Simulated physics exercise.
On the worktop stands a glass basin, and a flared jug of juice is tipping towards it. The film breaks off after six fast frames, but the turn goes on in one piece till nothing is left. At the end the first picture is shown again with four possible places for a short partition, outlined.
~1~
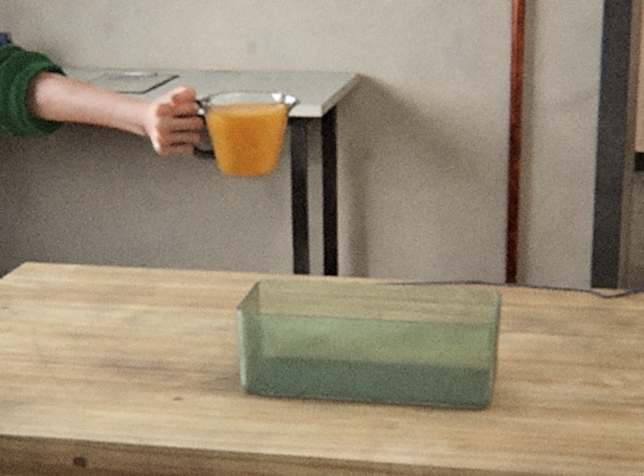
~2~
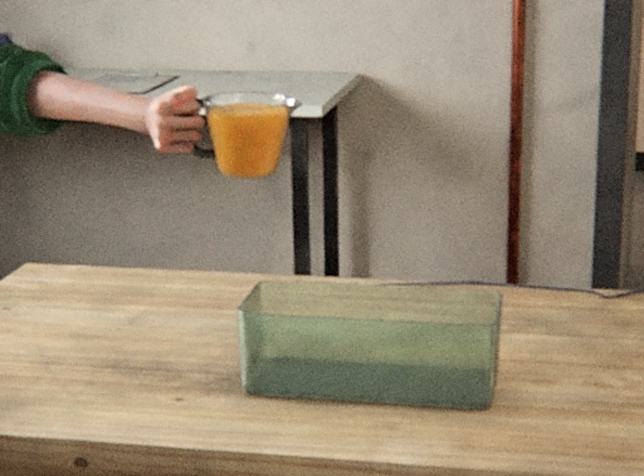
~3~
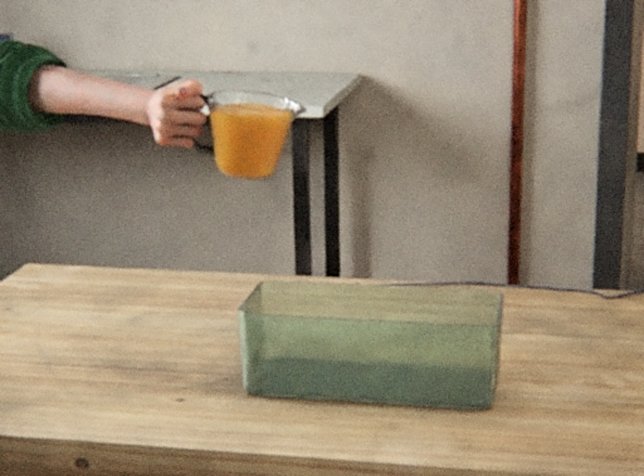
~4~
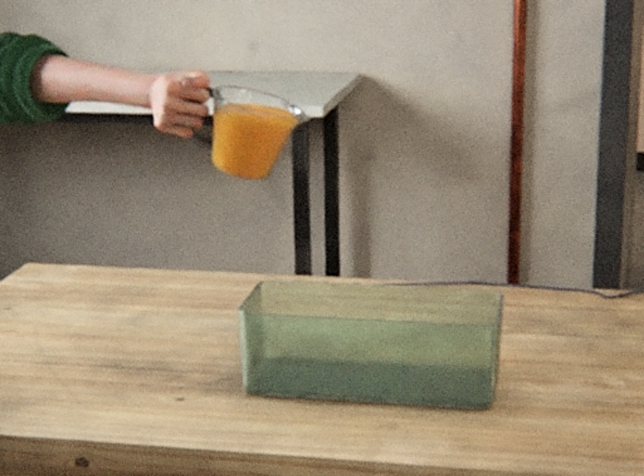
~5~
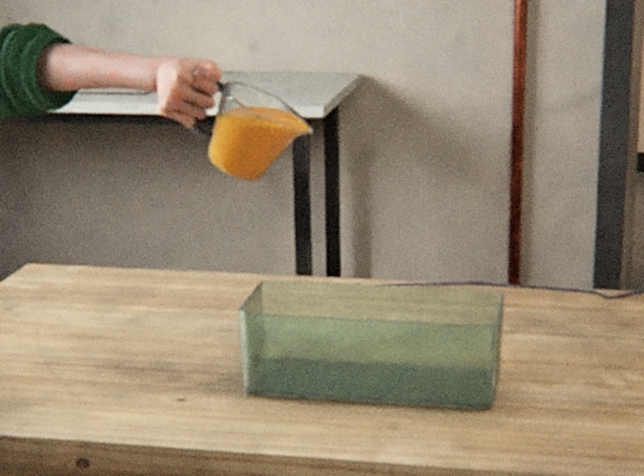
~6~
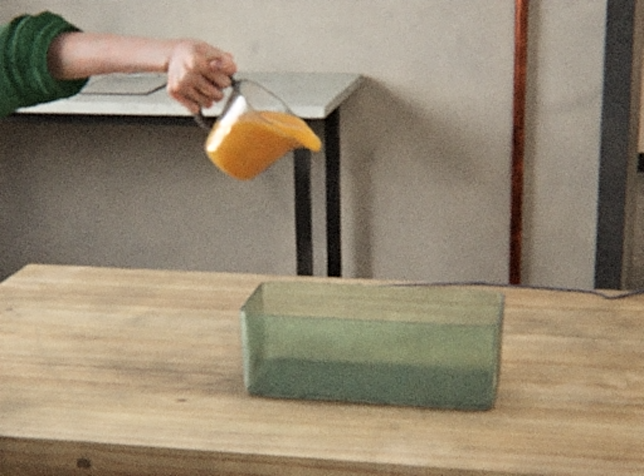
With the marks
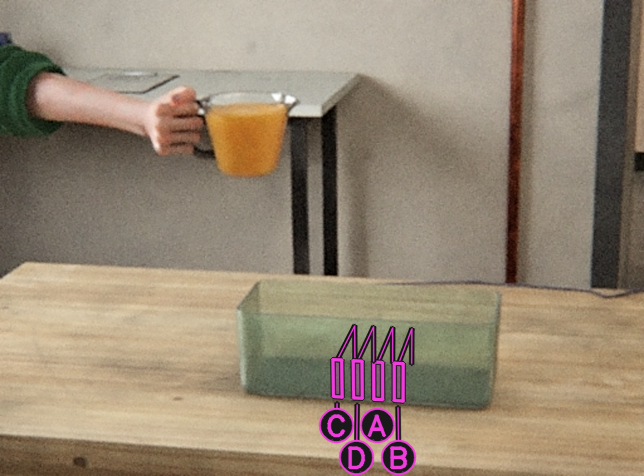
A hand reaching in from the left in a green sleeve holds a clear, flared jug of orange juice above a pale wooden worktop, seen from slightly above by a still camera. A greenish glass basin stands on the worktop, before a grey table, a plain wall and a reddish pipe. The jug starts upright, then the hand tilts it steadily rightward until juice edges over its lip.
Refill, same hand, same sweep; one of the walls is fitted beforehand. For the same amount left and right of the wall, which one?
The best position is C.
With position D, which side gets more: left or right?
More ends on the left.
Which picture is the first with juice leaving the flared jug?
In picture 6.
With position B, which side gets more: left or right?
The left one.
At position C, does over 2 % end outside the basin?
Yes, it does.
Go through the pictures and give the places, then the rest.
Upright, lip at (299, 102); basin from (242, 390) to (492, 406); nothing has left yet, in the first frame.
Upright, lip at (301, 104); nothing has left yet, in the second frame.
Tipped about 7°, lip at (305, 110); nothing has left yet, in the third frame.
Tipped about 16°, lip at (308, 119); nothing has left yet, in the fourth frame.
Tipped about 28°, lip at (311, 132); nothing has left yet, in the fifth frame.
Tipped about 41°, lip at (312, 147); juice is over the lip, down to (312, 147), in the sixth frame.
In magenta, A at (377, 405); B at (398, 407); C at (337, 403); D at (357, 404).
With A, about 85 % ends left of the wall and 4 % right of it; 11 % is lost outside.
With B, about 83 % ends left of the wall and 8 % right of it; 9 % is lost outside.
With C, about 48 % ends left of the wall and 46 % right of it; 6 % is lost outside.
With D, about 71 % ends left of the wall and 19 % right of it; 10 % is lost outside.
